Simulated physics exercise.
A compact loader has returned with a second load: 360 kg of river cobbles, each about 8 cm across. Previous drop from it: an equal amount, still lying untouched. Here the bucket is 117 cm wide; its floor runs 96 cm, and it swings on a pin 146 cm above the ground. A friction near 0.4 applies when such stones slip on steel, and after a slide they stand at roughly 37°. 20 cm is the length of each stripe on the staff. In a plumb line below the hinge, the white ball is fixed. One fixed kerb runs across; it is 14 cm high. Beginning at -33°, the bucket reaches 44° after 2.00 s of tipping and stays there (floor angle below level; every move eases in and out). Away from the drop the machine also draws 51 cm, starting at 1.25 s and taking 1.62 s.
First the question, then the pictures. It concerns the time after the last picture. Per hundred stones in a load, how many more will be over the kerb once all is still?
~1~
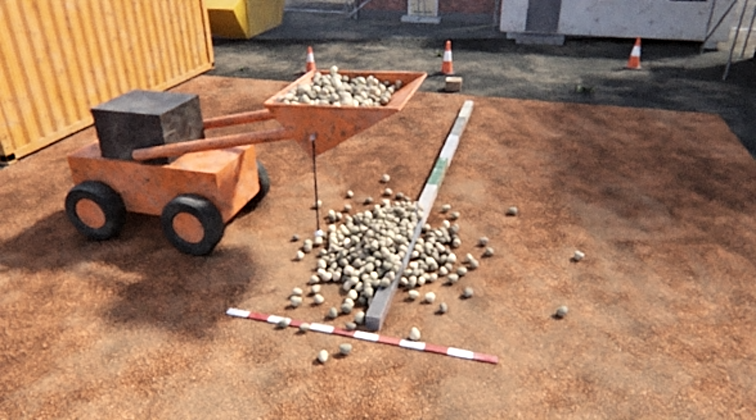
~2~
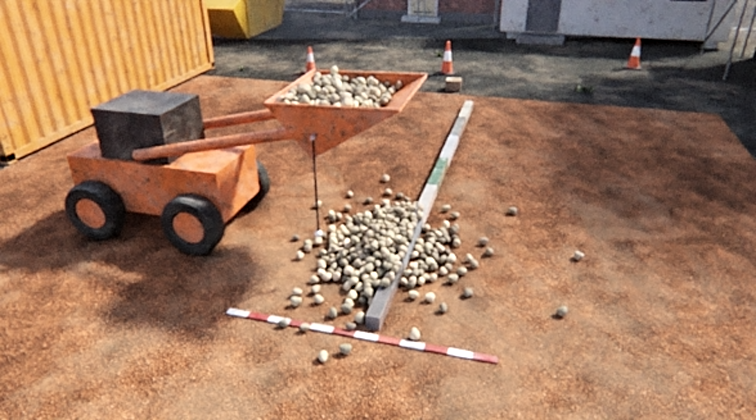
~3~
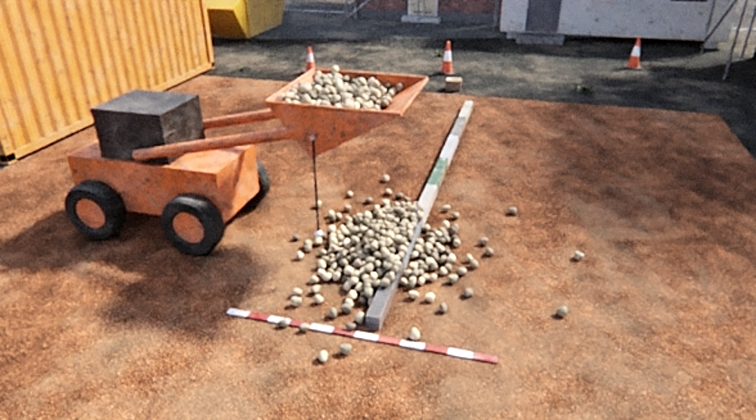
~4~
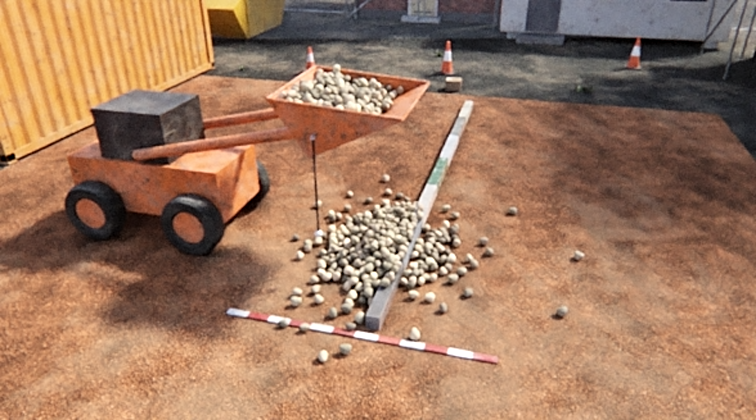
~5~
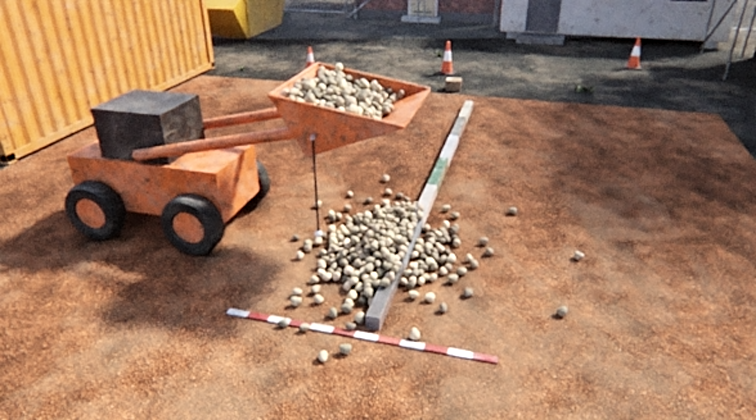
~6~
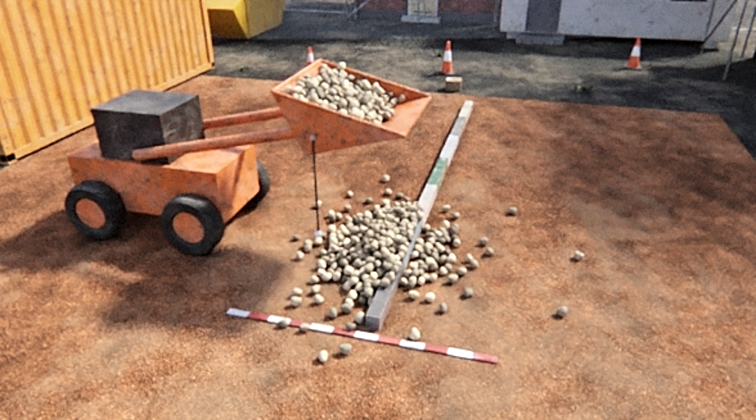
67.
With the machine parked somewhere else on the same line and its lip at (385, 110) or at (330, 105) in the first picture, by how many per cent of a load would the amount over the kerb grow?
Roughly 45 per cent, then 0 per cent.
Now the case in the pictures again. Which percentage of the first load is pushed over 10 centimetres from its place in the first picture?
Estimate: 15 %, roughly.
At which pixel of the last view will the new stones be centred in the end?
Roughly at (427, 248) in the last picture.
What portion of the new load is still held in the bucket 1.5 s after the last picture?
Roughly 5 per cent remains inside.
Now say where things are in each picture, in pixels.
The bucket is at -33°, its lip at (399, 109); the top of the load is at (326, 82). The earlier load is highest near (386, 235), 25 cm above ground level, 85 % on this side of the kerb, 15 % over the kerb, in the first frame.
Lip at (400, 111), floor tilted -32°, highest stones at (327, 82), in the second frame.
The bucket is at -30°, its lip at (401, 114); the top of the load is at (328, 81), in the third frame.
The bucket is at -26°, its lip at (402, 120); the top of the load is at (323, 79), in the fourth frame.
Lip at (404, 127), floor tilted -22°, highest stones at (325, 78), in the fifth frame.
Lip at (405, 136), floor tilted -16°, highest stones at (326, 76), in the sixth frame.
Then, 0.9 s after the last picture the floor is at 32°; in per cent of one load, 93 in the bucket, 91 on this side of the kerb, 16 over the kerb; the foremost stones are at (504, 258).
Then, 1.5 s after the last picture the floor is at 44°; in per cent of one load, 6 in the bucket, 131 on this side of the kerb, 63 over the kerb; the foremost stones are at (508, 254).
Then, 2.7 s after the last picture the floor is at 44°; in per cent of one load, 0 in the bucket, 117 on this side of the kerb, 83 over the kerb; the foremost stones are at (573, 274).
Then, 5.3 s after the last picture the floor is at 44°; in per cent of one load, 0 in the bucket, 117 on this side of the kerb, 83 over the kerb; the foremost stones are at (574, 275). Net gain over the kerb, 67.
